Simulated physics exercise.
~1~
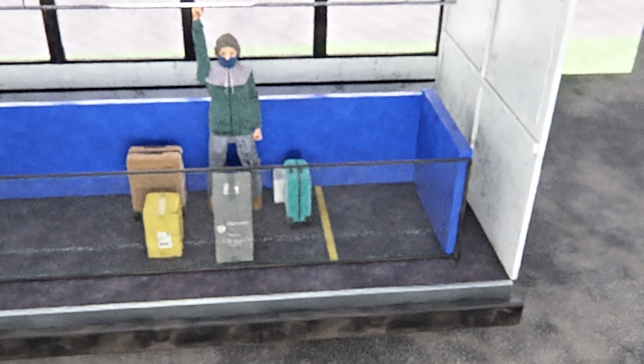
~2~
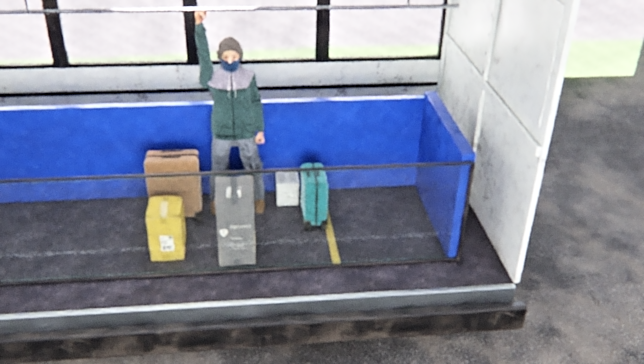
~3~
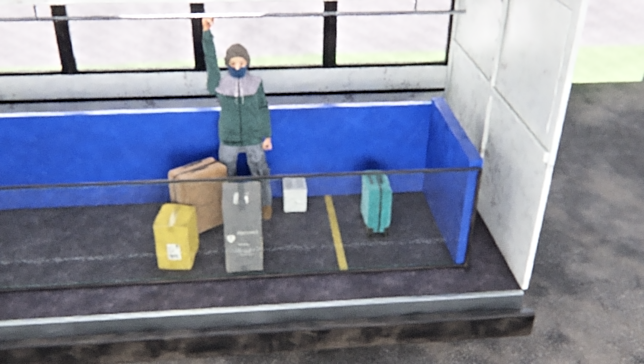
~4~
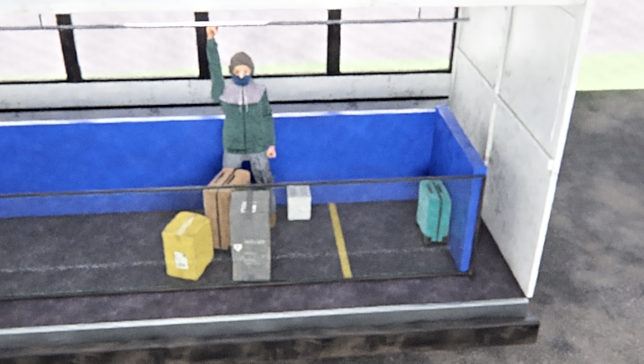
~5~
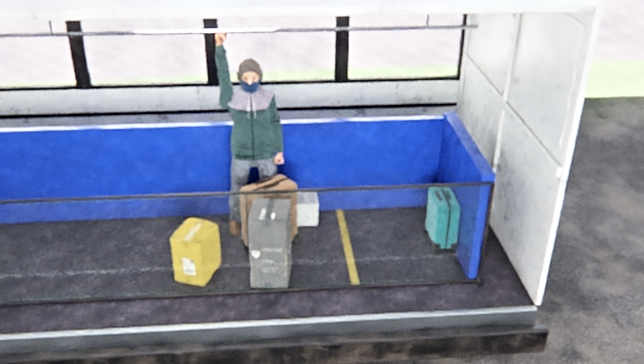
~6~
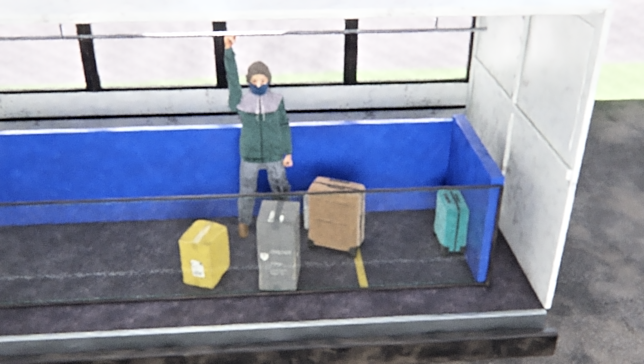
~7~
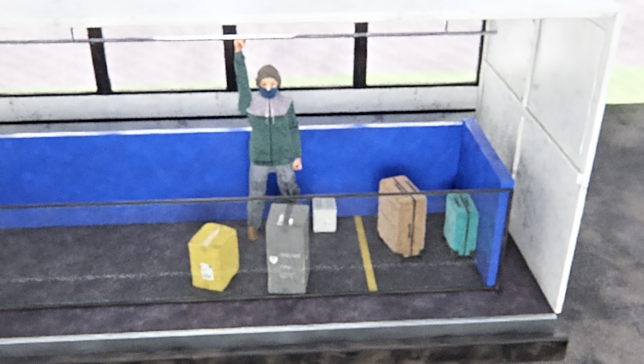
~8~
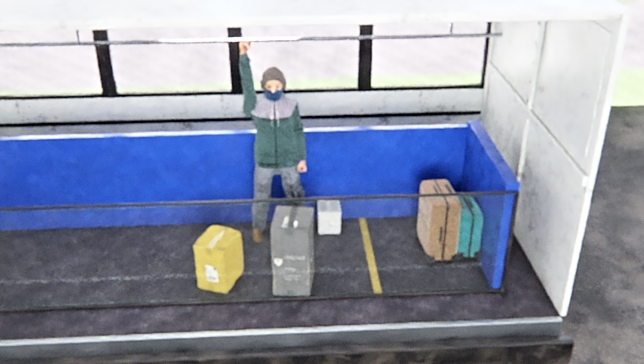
The clip opens on a tram bay with blue walls, where a masked person in a beanie and green jacket grips an overhead rail beside several cases and bags. The small teal case rolls right first, crossing the yellow line and stopping at the right end wall. The big brown case follows, passing behind the grey bag and in front of the white tub, then over the line. The view pans slightly left throughout, while the person stays put. Finally, the brown case stands upright beside the teal one, with the yellow pack, grey bag and white tub left of the line.
